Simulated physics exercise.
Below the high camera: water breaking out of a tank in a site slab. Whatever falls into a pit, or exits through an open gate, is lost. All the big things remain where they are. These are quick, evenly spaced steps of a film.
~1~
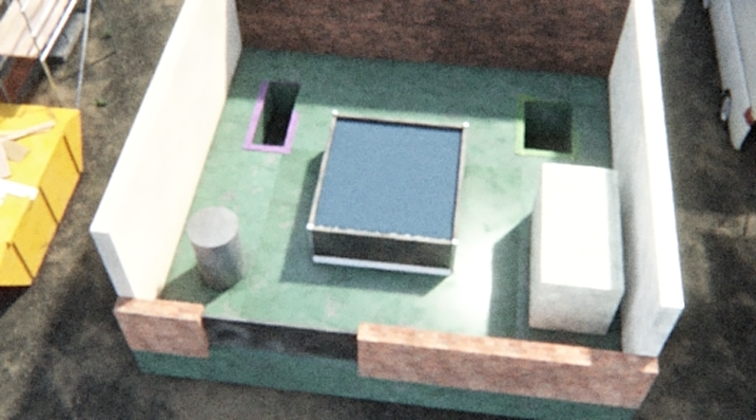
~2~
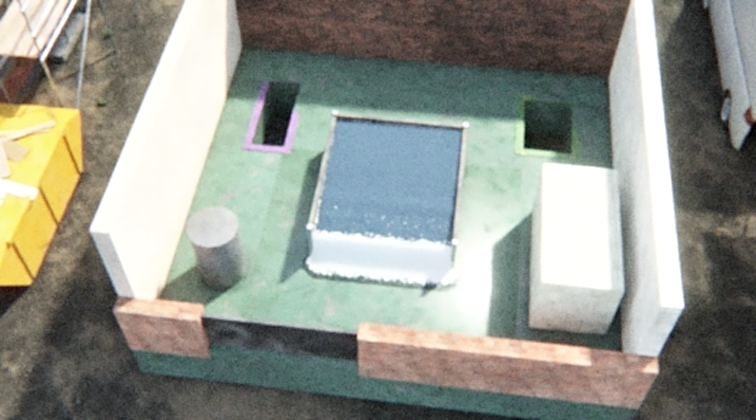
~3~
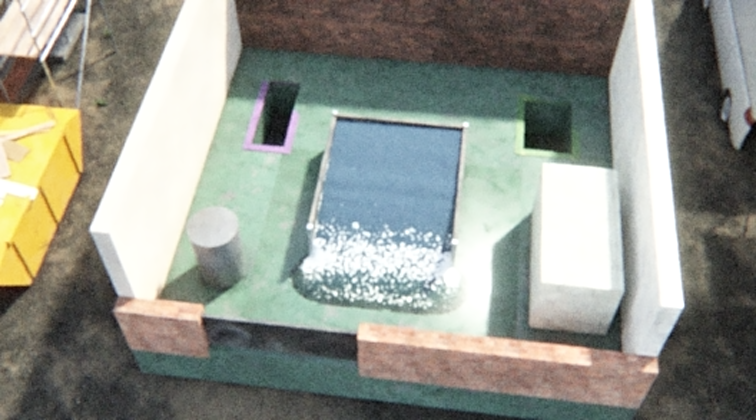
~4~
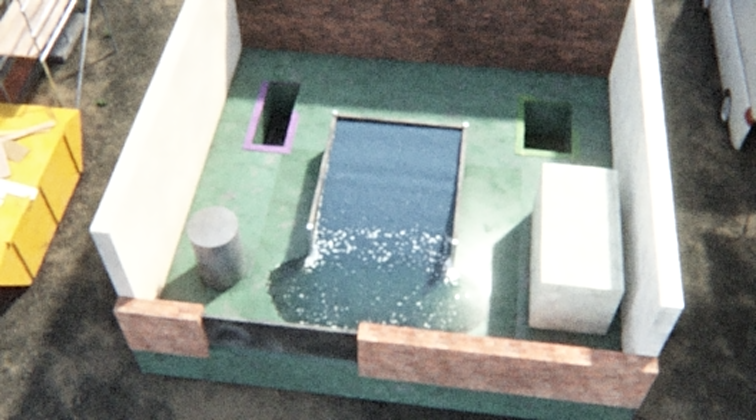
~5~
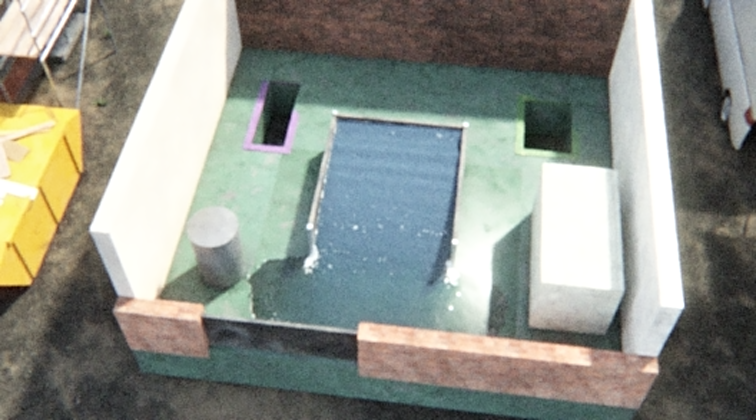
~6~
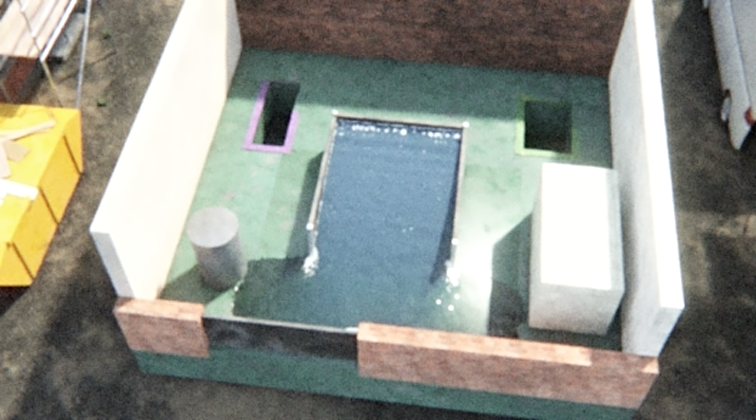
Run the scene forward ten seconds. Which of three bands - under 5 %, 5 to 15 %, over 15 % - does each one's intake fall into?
The gate fails to reach five per cent. The purple pit passes fifteen per cent. The green pit lies in the five-to-fifteen range.
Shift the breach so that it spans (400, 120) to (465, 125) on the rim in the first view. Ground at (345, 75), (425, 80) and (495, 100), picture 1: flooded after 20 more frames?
In the order asked: Sodden, sodden, sodden.
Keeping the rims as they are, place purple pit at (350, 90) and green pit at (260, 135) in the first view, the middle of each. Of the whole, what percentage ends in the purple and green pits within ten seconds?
Roughly: Purple pit 12 %, green pit 20 %.
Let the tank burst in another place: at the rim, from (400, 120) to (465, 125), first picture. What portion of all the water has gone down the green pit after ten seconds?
The green pit gets 25 per cent.
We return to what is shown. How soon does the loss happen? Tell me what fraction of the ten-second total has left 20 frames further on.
My guess would be around 5 percent.
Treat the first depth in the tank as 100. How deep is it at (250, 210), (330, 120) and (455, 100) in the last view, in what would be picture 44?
Around 10, 6 and 4 percent, in that order.
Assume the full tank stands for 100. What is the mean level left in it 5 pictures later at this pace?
Some 54 per cent.
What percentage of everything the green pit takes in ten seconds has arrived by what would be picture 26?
That comes out to 0 per cent by my count.
A moment on, water covers 20 % of the floor; the gate 0 %, the purple pit 0 %, the green pit 0 %.
Next, water covers 30 % of the floor; the gate 0 %, the purple pit 0 %, the green pit 0 %.
Then, water covers 65 % of the floor; the gate 0 %, the purple pit 1 %, the green pit 0 %.
Later, water covers 90 % of the floor; the gate 0 %, the purple pit 9 %, the green pit 4 %.
In the end, water covers 95 % of the floor; the gate 0 %, the purple pit 21 %, the green pit 11 %.
